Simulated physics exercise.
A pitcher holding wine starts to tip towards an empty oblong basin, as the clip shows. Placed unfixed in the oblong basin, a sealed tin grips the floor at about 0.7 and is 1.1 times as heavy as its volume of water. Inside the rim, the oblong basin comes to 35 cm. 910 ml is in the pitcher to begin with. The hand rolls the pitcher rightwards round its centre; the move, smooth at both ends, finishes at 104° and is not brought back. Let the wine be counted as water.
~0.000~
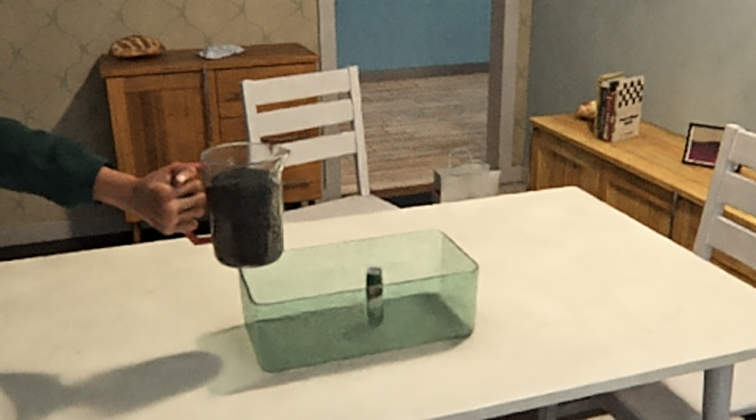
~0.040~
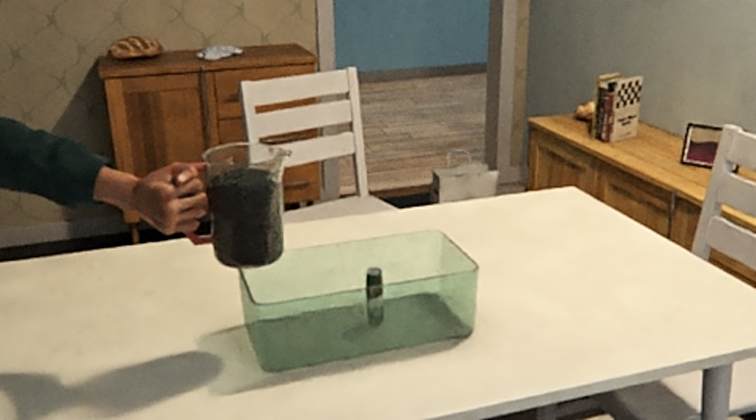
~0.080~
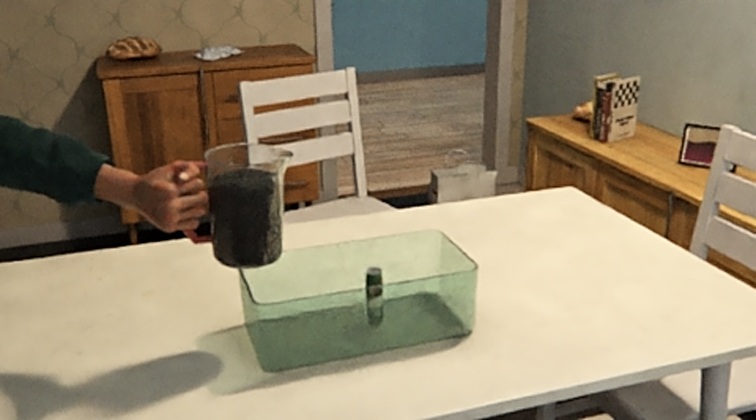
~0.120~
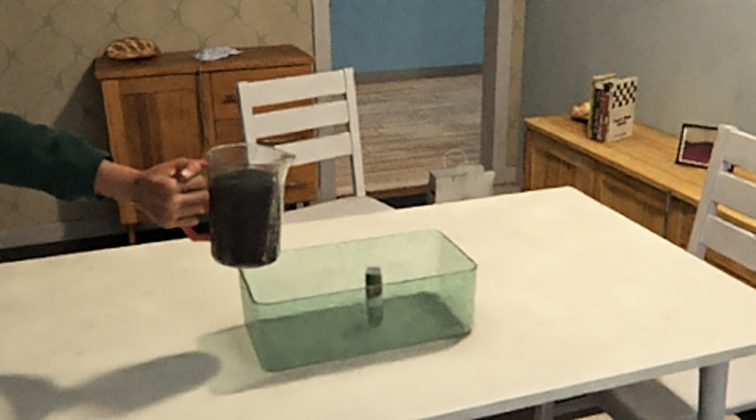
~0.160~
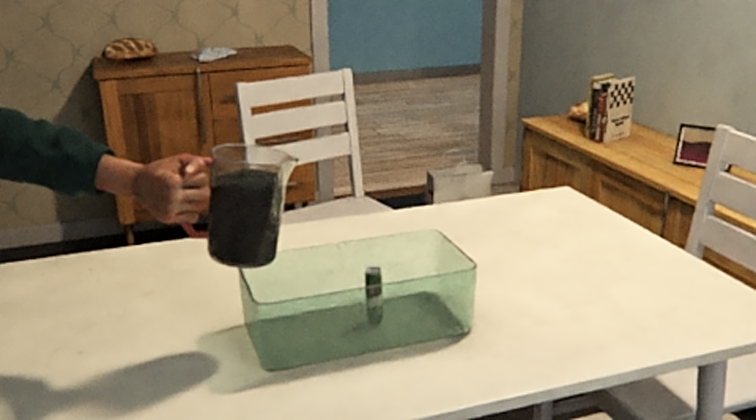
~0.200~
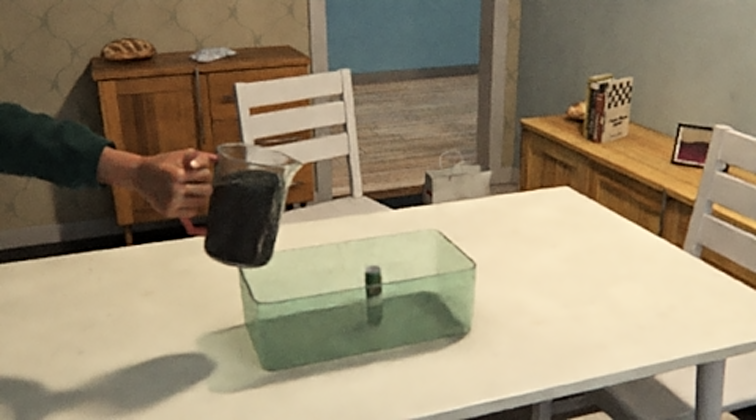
A hand in a dark green sleeve reaches in from the left of a dining room, seen from slightly above, holding a clear pitcher of dark liquid. On the white table, a translucent green oblong basin holds a small dark upright tin, with white chairs and wooden cabinets behind. The hand slowly tilts the pitcher rightwards, gently at first, while the view drifts very slightly.
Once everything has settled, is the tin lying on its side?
No, upright.
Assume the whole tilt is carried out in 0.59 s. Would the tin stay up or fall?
Then the tin tumbles.
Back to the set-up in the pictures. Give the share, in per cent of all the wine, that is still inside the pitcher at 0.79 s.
Some 40 per cent.
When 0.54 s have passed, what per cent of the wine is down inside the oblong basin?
About 1 per cent.
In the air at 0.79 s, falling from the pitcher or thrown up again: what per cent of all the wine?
Near 16 per cent, I'd say.
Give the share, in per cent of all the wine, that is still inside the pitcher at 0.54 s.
Roughly 88 percent.
Then, 0.54 s in, the tilt is 76° and 88 per cent is still to pour; the tin stands where it began.
Then, 0.79 s in, the tilt is 103° and 39 per cent is still to pour; the tin stands 2 cm from where it began.
Then, 1.05 s in, the tilt is 104° and 7 per cent is still to pour; the tin stands 2 cm from where it began.
Then, 1.33 s in, the tilt is 104° and 0 per cent is still to pour; the tin stands 2 cm from where it began.
Finally, the tin stands 2 cm from where it began.
